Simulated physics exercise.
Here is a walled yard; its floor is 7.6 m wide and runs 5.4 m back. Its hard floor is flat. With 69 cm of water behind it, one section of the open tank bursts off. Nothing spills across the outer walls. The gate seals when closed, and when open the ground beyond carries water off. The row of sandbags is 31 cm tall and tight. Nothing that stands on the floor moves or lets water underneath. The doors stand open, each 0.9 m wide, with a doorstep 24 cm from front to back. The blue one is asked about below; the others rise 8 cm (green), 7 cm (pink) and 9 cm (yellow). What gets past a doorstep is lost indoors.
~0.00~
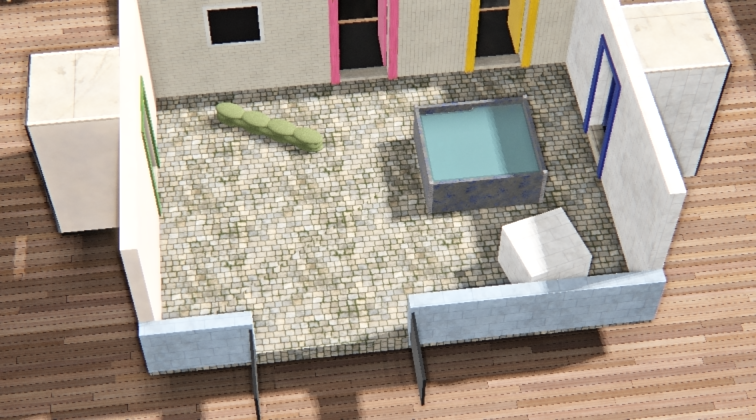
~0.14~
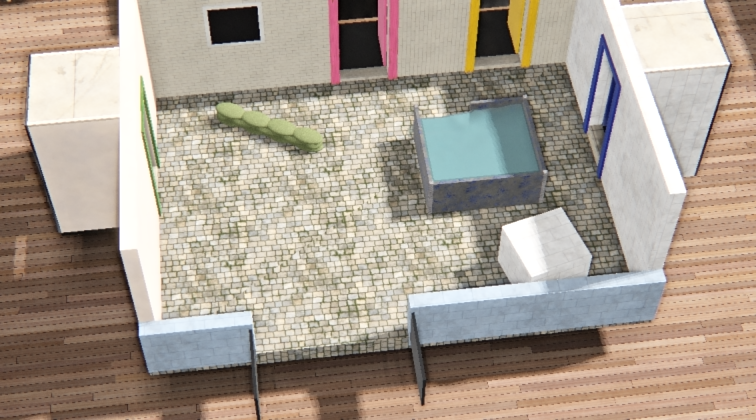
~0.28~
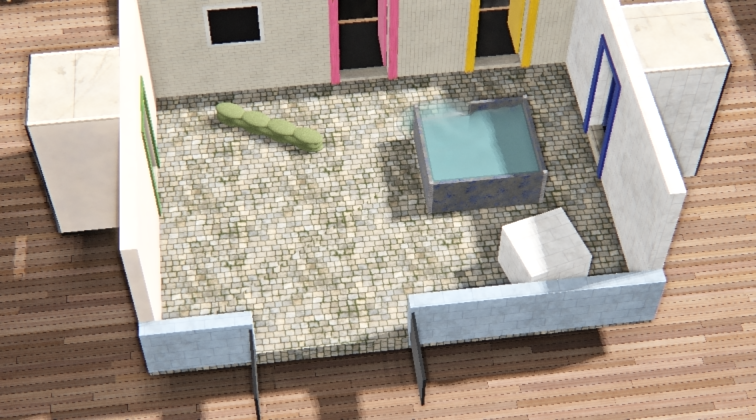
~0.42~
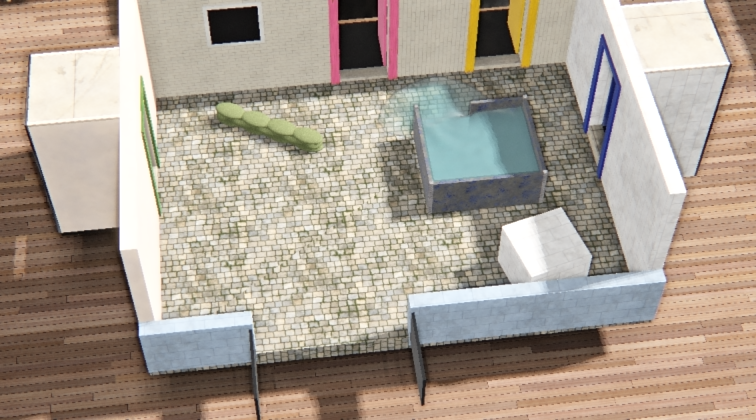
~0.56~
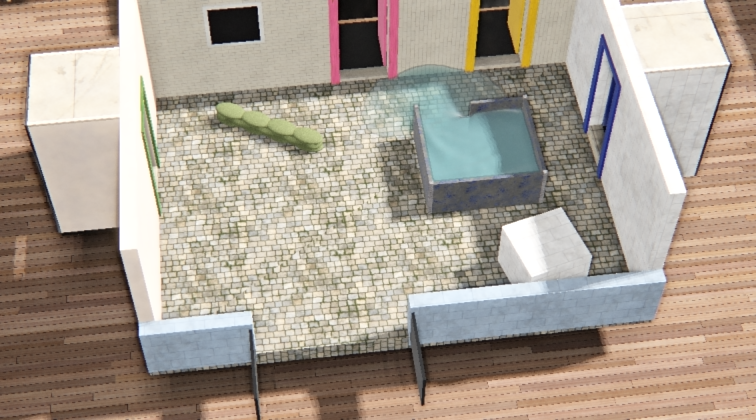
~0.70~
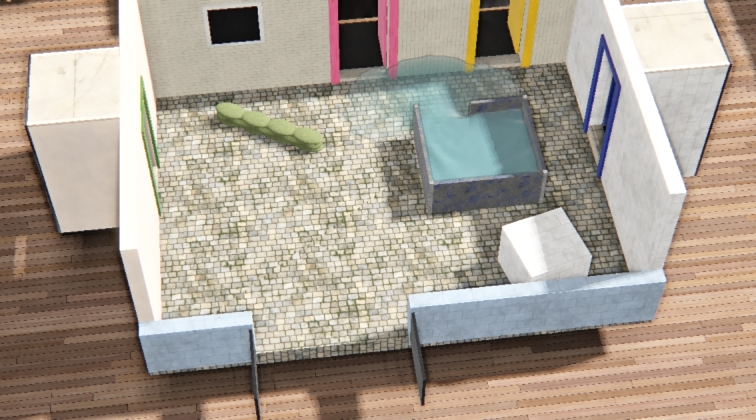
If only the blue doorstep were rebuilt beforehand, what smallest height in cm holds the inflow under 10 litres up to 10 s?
At least 4.5 cm or so.
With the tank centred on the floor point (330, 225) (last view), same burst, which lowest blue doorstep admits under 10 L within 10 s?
About 9.0 cm.
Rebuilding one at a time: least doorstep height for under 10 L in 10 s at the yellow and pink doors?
About 13.5 cm at yellow and 25 cm at pink.
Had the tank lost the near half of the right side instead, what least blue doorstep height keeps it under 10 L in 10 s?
About 36 cm.
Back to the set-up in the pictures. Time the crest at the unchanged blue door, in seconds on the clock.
Around 2.8 s.
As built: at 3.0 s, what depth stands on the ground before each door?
In cm: Green 0, blue 8, pink 15, yellow 12.
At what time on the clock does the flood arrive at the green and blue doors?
Green 3.2 s, blue 2.2 s.
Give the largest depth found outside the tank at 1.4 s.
Roughly 44 cm.
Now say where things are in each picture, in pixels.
The first picture shows the open tank at (479, 142) is whole and still, 69 cm deep; the blue door at (601, 114) is dry.
In the second picture, the front is at a hidden place, 0.3 m from the gap on the far side; 0.3 m2 of floor is wet, 69 cm left at the back.
In the third picture, the front is at (446, 101), 0.8 m from the gap on the far side; 0.8 m2 of floor is wet, 69 cm left at the back.
In the fourth picture, the front is at (429, 81), 1.4 m from the gap on the far side; 1.9 m2 of floor is wet, 68 cm left at the back.
In the fifth picture, the gap is on the far side, the front 1.5 m out at (386, 80); the back of the open tank holds 61 cm.
In the sixth picture, the front is at (366, 74), 1.8 m from the gap on the far side; 3.5 m2 of floor is wet, 59 cm left at the back; the blue door at (601, 114), 2.7 m from the gap, is still 1.6 m from the nearest water.
After 1.4 s water covers 15 % of the floor, deepest (44 cm) near (423, 81); it has not reached the blue door.
After 3.0 s water covers 30 % of the floor, deepest (29 cm) near (157, 105); 8 cm at the blue door, 0 litres in over its 21 cm doorstep.
After 10.0 s water covers 90 % of the floor, deepest (12 cm) near (549, 309); 7 cm at the blue door, 0 litres in over its 21 cm doorstep.
At the blue door as built, the water arrived by 2.2 s and peaked near 8 cm at 2.8 s.
Run again over the same 10 s with other heights there, 15 litres in over 4 cm, 8 litres over 5 cm. The limit of 10 litres is kept from about 4.5 cm up.
